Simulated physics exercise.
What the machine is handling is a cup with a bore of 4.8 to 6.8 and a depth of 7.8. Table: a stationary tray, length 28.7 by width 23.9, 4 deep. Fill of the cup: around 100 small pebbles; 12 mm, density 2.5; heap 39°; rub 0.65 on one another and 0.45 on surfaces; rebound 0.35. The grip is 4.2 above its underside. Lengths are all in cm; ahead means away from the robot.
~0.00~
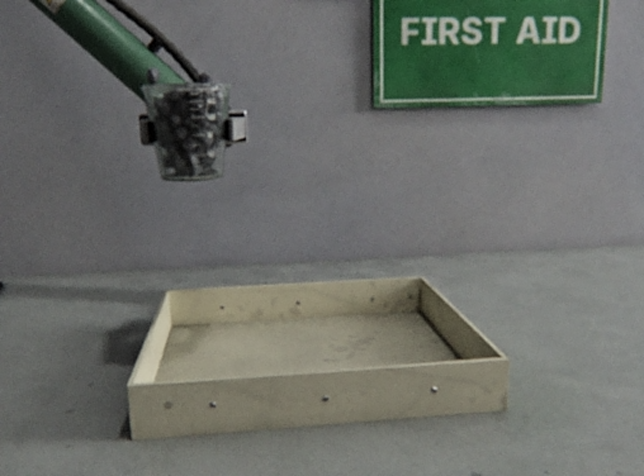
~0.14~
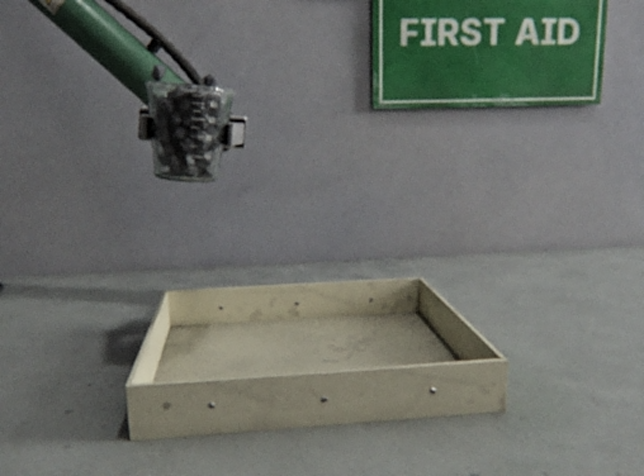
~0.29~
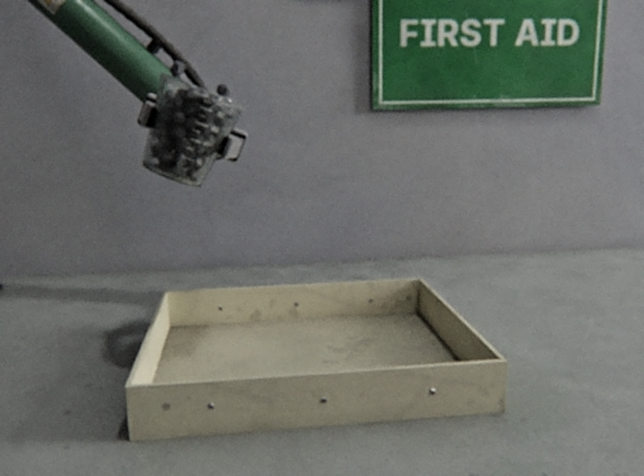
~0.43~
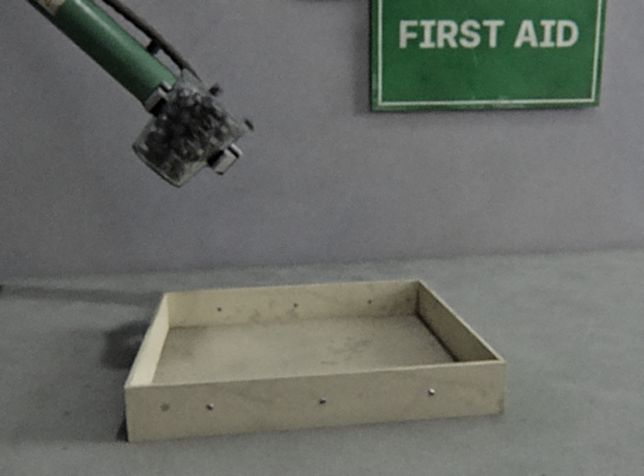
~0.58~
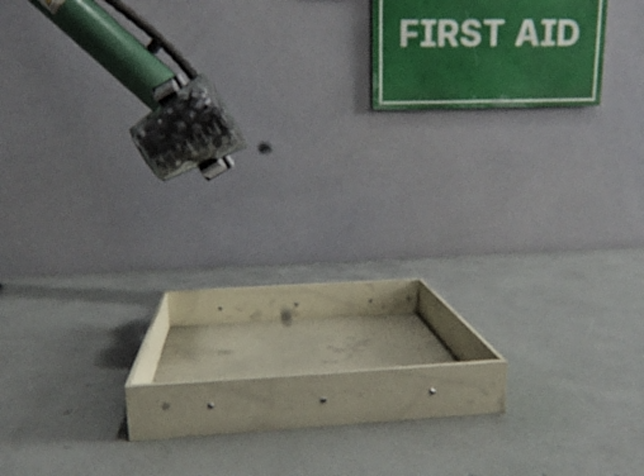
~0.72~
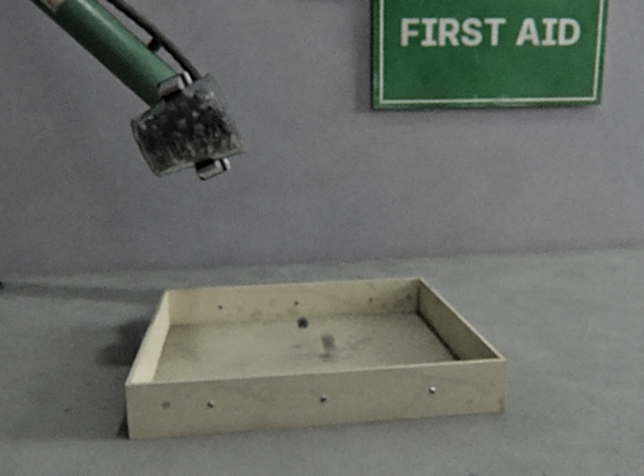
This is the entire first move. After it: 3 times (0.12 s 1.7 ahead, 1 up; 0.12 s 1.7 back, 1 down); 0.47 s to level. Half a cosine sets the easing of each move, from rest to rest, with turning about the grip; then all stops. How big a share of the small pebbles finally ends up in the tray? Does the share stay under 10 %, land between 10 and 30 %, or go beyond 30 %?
It lands between 10 and 30 %.
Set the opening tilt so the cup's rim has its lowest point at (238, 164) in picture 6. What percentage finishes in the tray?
It comes out near 65 percent.
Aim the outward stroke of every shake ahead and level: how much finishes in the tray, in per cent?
I'd say close to 15 per cent.
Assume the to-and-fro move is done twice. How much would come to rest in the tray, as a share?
Near 15 per cent.
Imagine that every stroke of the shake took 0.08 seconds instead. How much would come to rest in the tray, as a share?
It would be some 55 %.
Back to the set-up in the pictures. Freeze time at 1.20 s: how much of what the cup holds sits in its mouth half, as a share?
Close to 60 in a hundred.
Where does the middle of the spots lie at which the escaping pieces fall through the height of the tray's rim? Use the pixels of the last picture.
They come down centred close to (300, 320).
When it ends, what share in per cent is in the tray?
Some 20 percent.
By 1.20 s, tilted 68° forward, highest piece 24 above the table; 89 in the cup, 8 in the tray, 6 in flight or on a rim.
By 1.67 s, tilted 35° forward, highest piece 25 above the table; 81 in the cup, 22 in the tray.
By 2.11 s, level, highest piece 26 above the table; 81 in the cup, 22 in the tray.
By 3.16 s, level, highest piece 26 above the table; 81 in the cup, 22 in the tray.
Final count, 81 in the cup, 22 in the tray. That is 21 % in the tray.
